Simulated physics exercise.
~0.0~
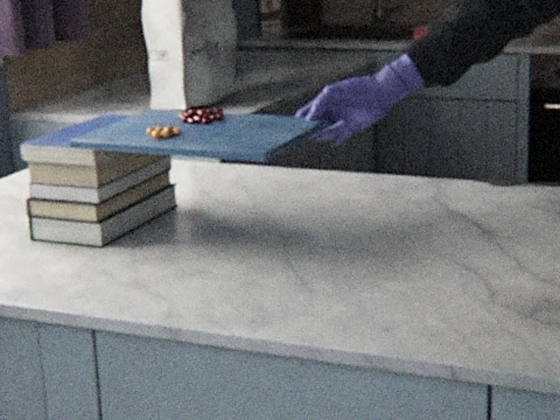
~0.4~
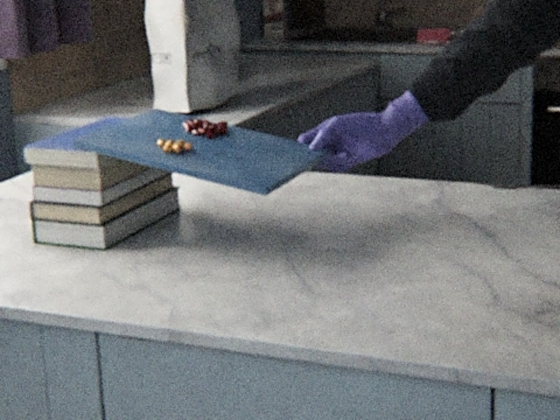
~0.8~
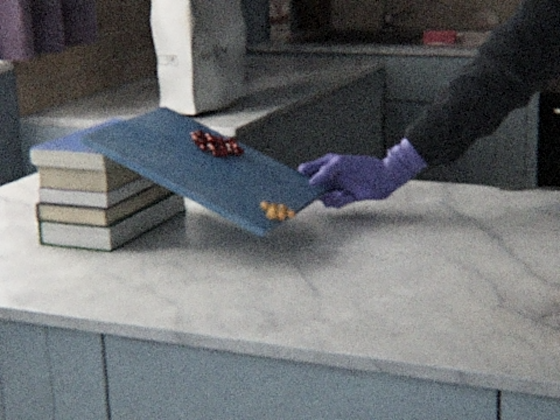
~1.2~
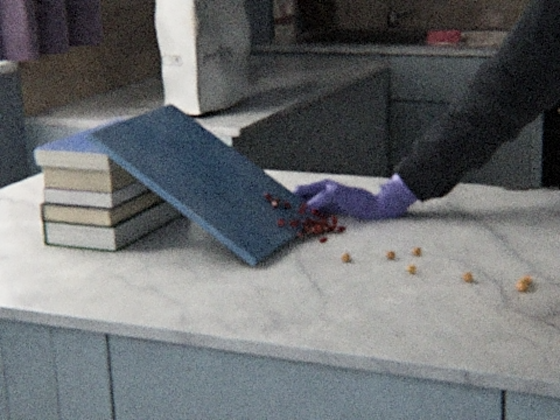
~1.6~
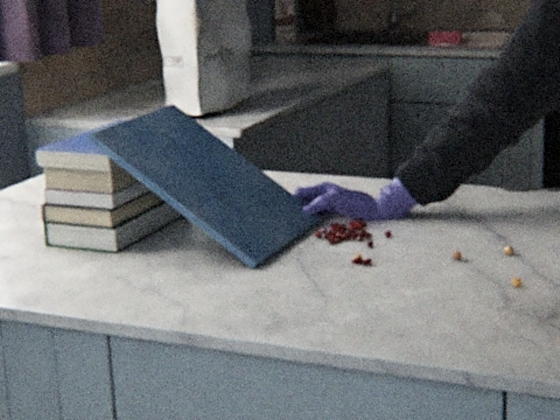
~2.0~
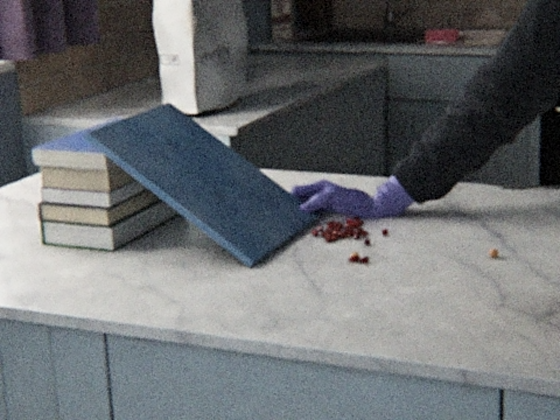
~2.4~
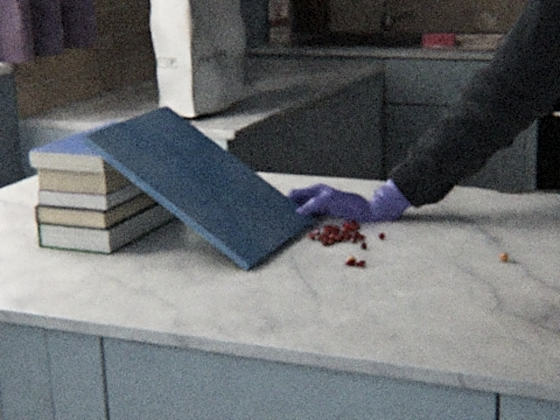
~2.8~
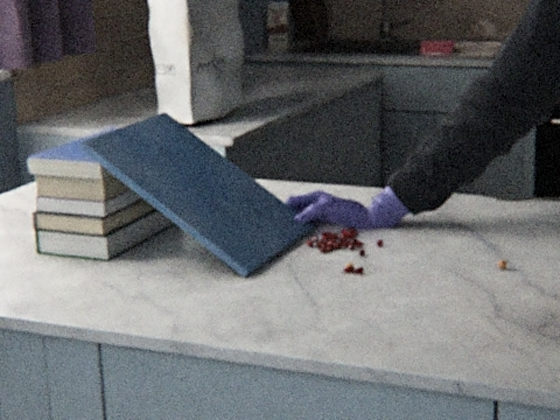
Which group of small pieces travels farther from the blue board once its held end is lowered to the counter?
The orange pieces travel farther, rolling away to the right, while the dark red ones settle close to the foot of the board.
